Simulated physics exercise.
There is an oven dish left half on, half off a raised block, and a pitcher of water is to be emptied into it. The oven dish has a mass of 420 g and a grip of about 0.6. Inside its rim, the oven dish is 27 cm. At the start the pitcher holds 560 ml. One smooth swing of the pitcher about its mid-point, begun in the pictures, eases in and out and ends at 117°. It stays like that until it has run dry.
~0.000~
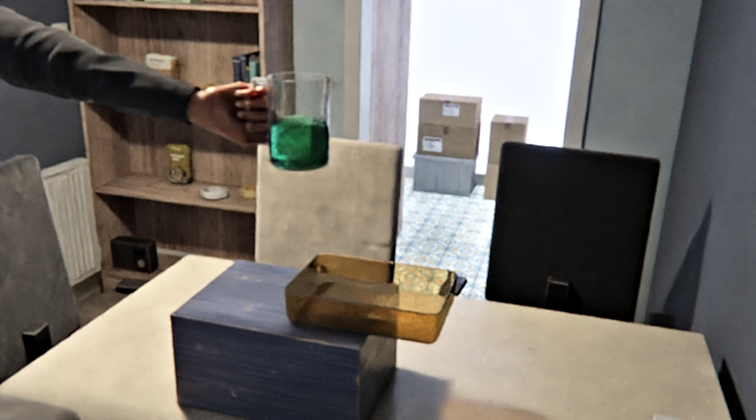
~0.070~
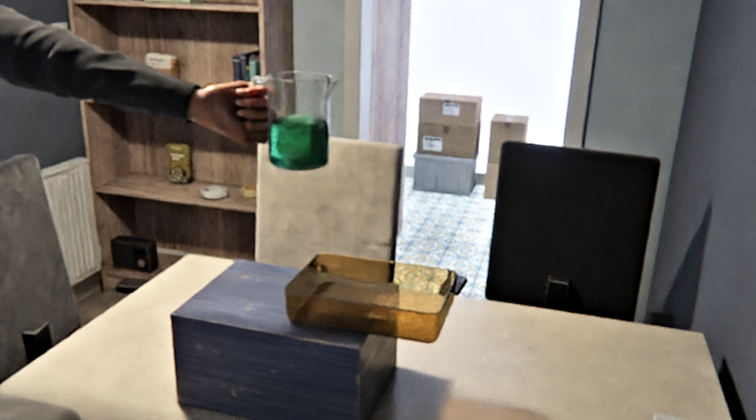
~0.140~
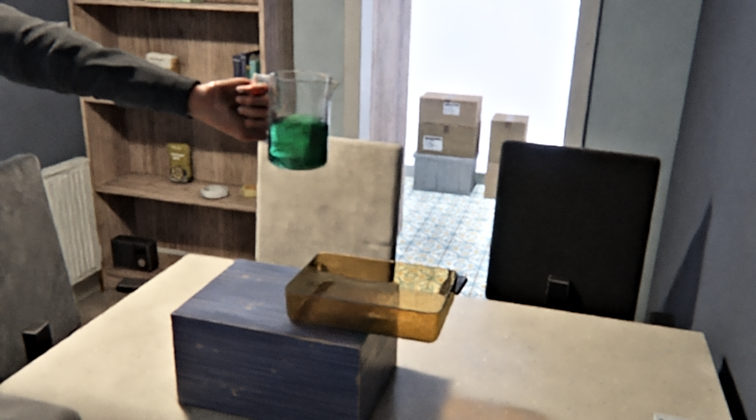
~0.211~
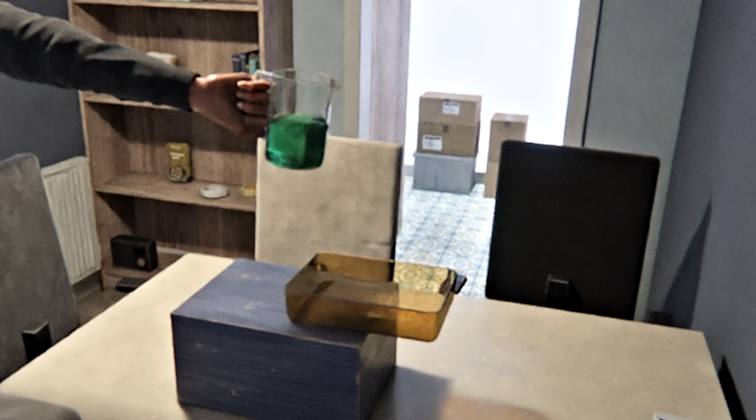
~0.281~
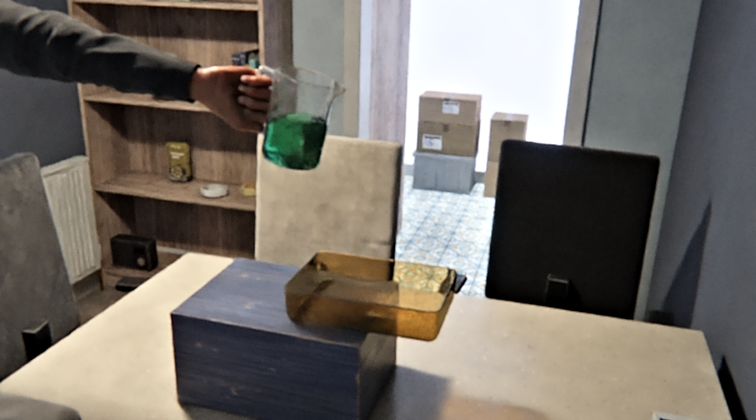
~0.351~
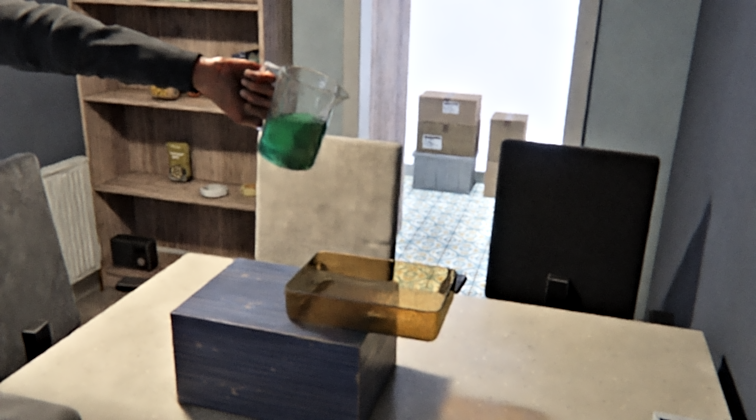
In this clip, a hand holds a clear pitcher of green liquid above a table, where an amber dish sits partly over the edge of a dark block, then gradually tilts the pitcher to the right.
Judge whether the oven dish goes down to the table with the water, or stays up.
It goes down with the water.
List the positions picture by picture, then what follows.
In the first frame, it leans 0°; its right rim is at (338, 81); the water meets the walls at (274, 118) and (327, 123); the oven dish's rim runs from (302, 271) to (449, 293); the block's edge is at (359, 349).
In the second frame, it leans 1°; its right rim is at (338, 81); the water meets the walls at (275, 118) and (327, 123).
In the third frame, it leans 3°; its right rim is at (340, 83); the water meets the walls at (275, 118) and (327, 122).
In the fourth frame, it leans 7°; its right rim is at (342, 86); the water meets the walls at (274, 117) and (327, 121).
In the fifth frame, it leans 13°; its right rim is at (345, 90); the water meets the walls at (273, 117) and (327, 121).
In the sixth frame, it leans 20°; its right rim is at (349, 97); the water meets the walls at (271, 117) and (327, 122).
By 0.79 s the tilt is 77° and 96 per cent is still to pour; the oven dish lies level with 0 per cent in it.
By 1.10 s the tilt is 111° and 31 per cent is still to pour; the oven dish lies level with 25 per cent in it.
By 1.44 s the tilt is 117° and 0 per cent is still to pour; the oven dish leans 69° with 29 per cent in it.
By 1.80 s the tilt is 117° and 0 per cent is still to pour; the oven dish leans 92° with 0 per cent in it.
At rest the oven dish leans 74° with 0 per cent in it.
